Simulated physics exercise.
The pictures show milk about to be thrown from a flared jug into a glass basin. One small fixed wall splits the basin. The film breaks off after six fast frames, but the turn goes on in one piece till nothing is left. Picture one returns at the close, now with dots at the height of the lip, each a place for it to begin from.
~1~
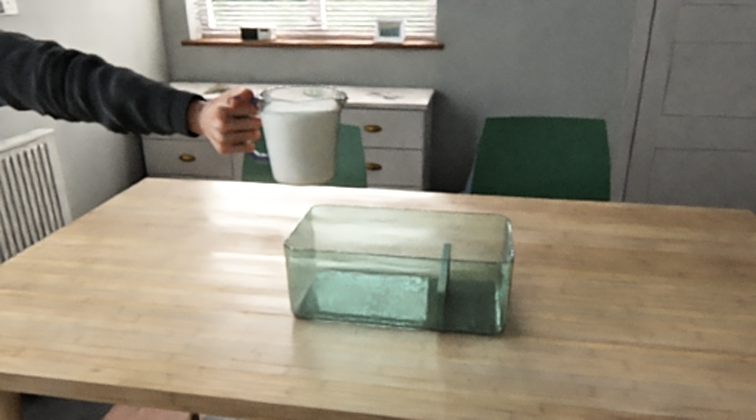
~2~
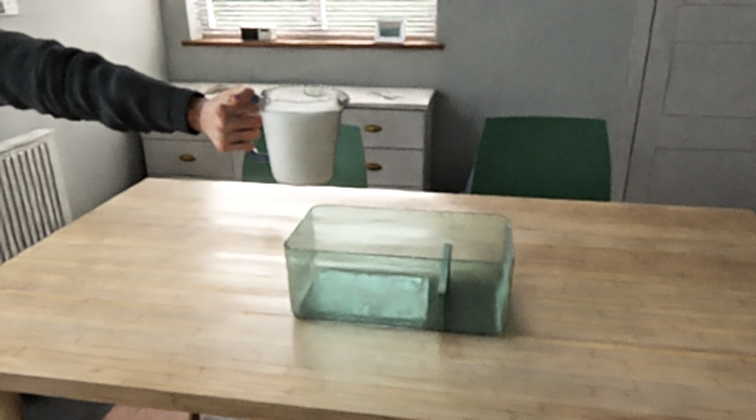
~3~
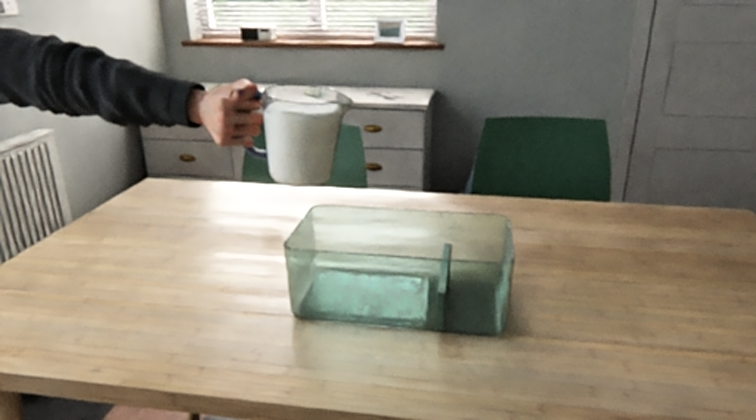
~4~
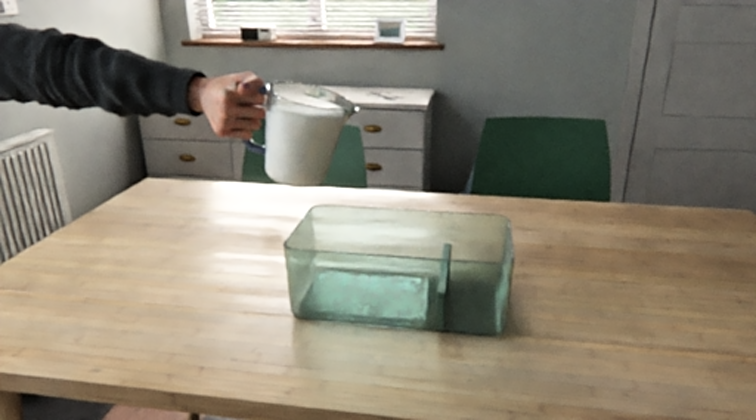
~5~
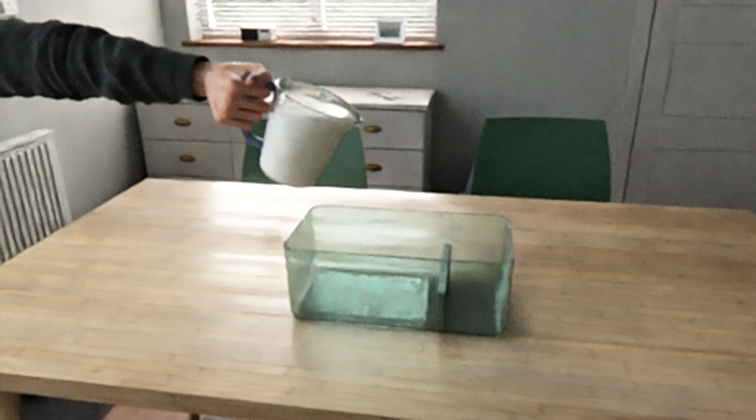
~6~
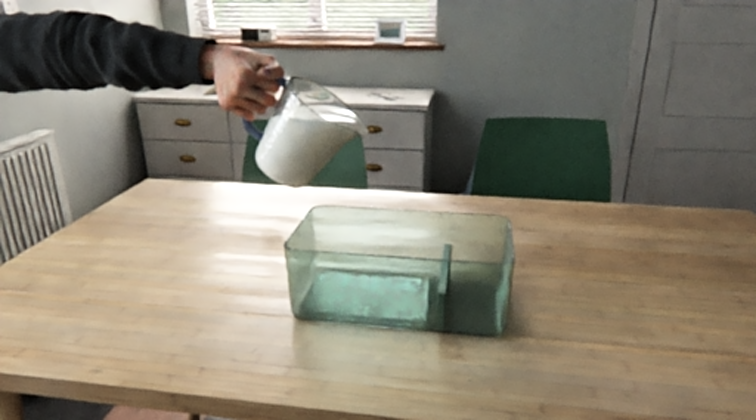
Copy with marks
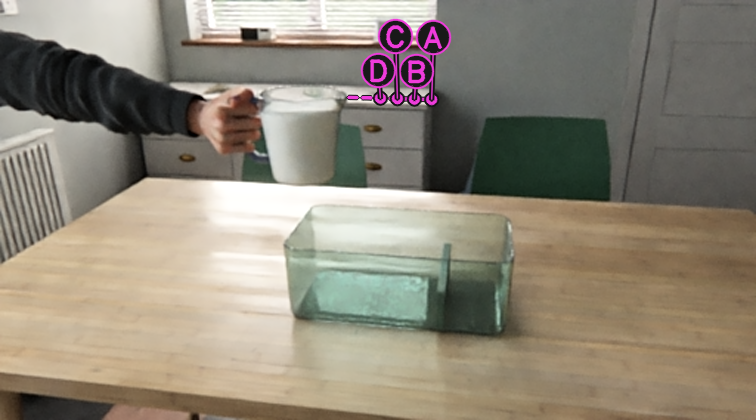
A hand held a glass jug of milk above a greenish glass basin on a wooden table, then steadily tipped it to the right until the milk reached the lip.
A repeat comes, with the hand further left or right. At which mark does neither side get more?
Use spot B.
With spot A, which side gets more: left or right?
More ends on the right.
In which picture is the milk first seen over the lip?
In picture 6.
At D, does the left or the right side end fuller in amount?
The left side.
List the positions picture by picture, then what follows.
Upright, lip at (348, 97); basin from (292, 314) to (505, 333); top of the wall at (445, 265); nothing has left yet, in the first picture.
Upright, lip at (350, 98); nothing has left yet, in the second picture.
Tipped about 6°, lip at (353, 103); nothing has left yet, in the third picture.
Tipped about 13°, lip at (357, 110); nothing has left yet, in the fourth picture.
Tipped about 23°, lip at (361, 121); nothing has left yet, in the fifth picture.
Tipped about 35°, lip at (364, 133); milk is over the lip, down to (364, 133), in the sixth picture.
On the marked copy, A at (431, 99); B at (414, 99); C at (397, 98); D at (380, 98).
With A, about 24 % ends left of the wall and 70 % right of it; 6 % is lost outside.
With B, about 48 % ends left of the wall and 49 % right of it; 3 % is lost outside.
With C, about 73 % ends left of the wall and 23 % right of it; 4 % is lost outside.
With D, about 89 % ends left of the wall and 7 % right of it; 4 % is lost outside.
